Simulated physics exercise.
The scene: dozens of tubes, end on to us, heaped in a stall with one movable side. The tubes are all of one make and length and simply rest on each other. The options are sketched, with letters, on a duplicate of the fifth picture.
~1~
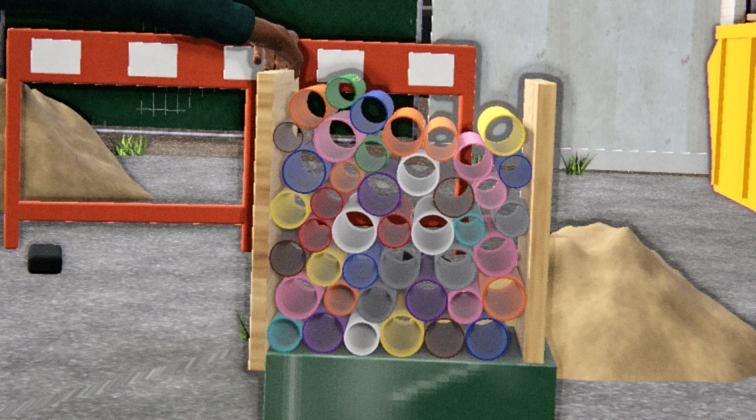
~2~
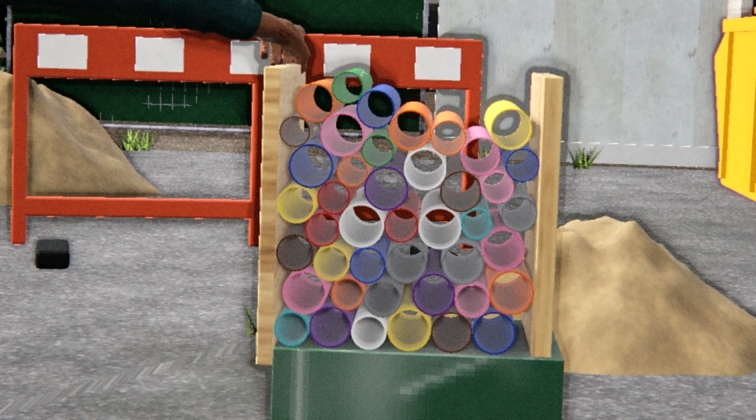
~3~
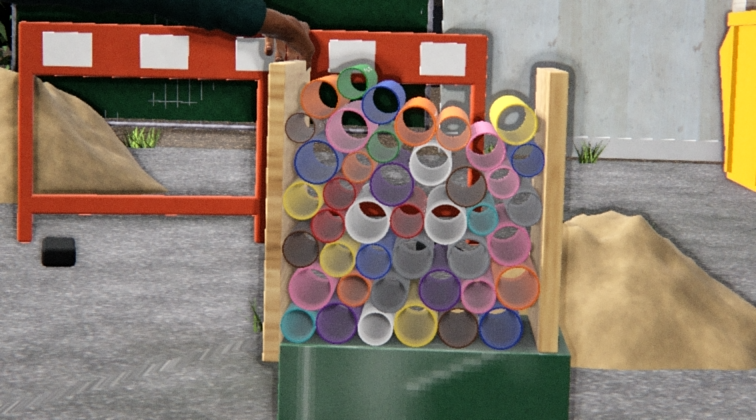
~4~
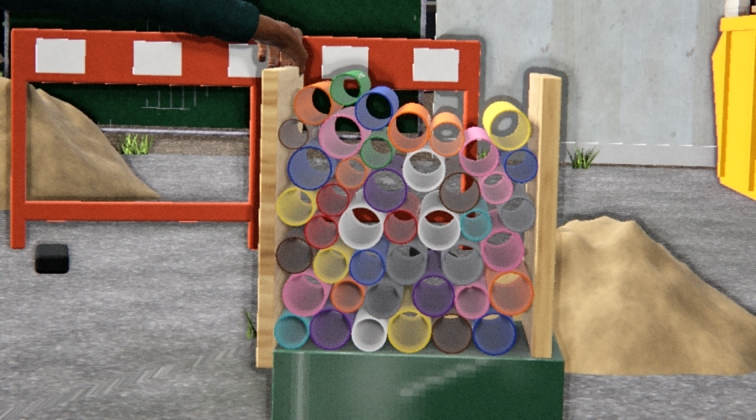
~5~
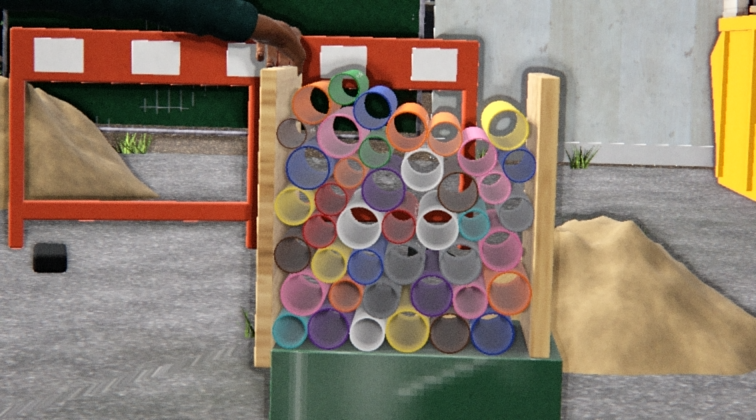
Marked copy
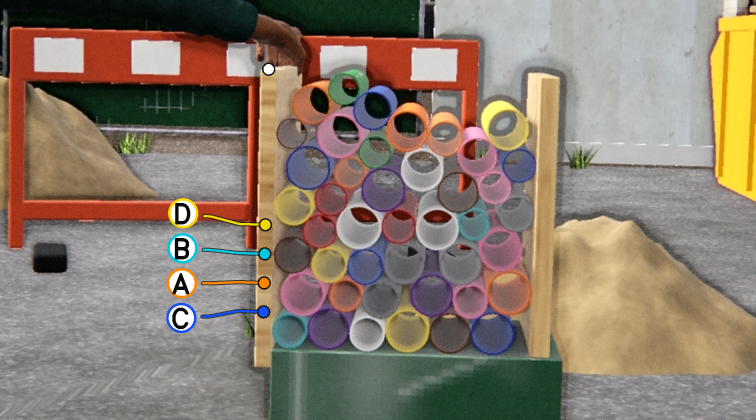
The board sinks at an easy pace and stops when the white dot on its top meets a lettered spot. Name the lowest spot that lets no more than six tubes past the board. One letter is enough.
The last mark within the limit is D.
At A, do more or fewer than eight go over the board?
At A, more than eight.
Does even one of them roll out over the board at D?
At D: Yes.
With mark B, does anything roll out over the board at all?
Yes.
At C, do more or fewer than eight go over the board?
More than eight.
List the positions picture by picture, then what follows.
A grey tube (399, 268); a red tube (394, 231); a purple tube (379, 194), in the first frame.
A purple tube (386, 188); a grey tube (519, 214), in the second frame.
An orange tube (415, 126); a blue tube (381, 105), in the third frame.
Side board (282, 206); a turquoise tube (292, 331), in the fourth frame.
A blue tube (493, 333); a brown tube (293, 255); a grey tube (404, 264), in the fifth frame.
On the marked copy, A at (264, 283); B at (265, 254); C at (263, 312); D at (265, 225); the white dot at (268, 69).
Taking D. A third of the way, top of the board (276, 138).
Two thirds of the way, top of the board (275, 214).
When it is over, top of the board (274, 225), five out over the board.
As for the rest, A more than six out over the board; B more than six out over the board; C more than six out over the board.
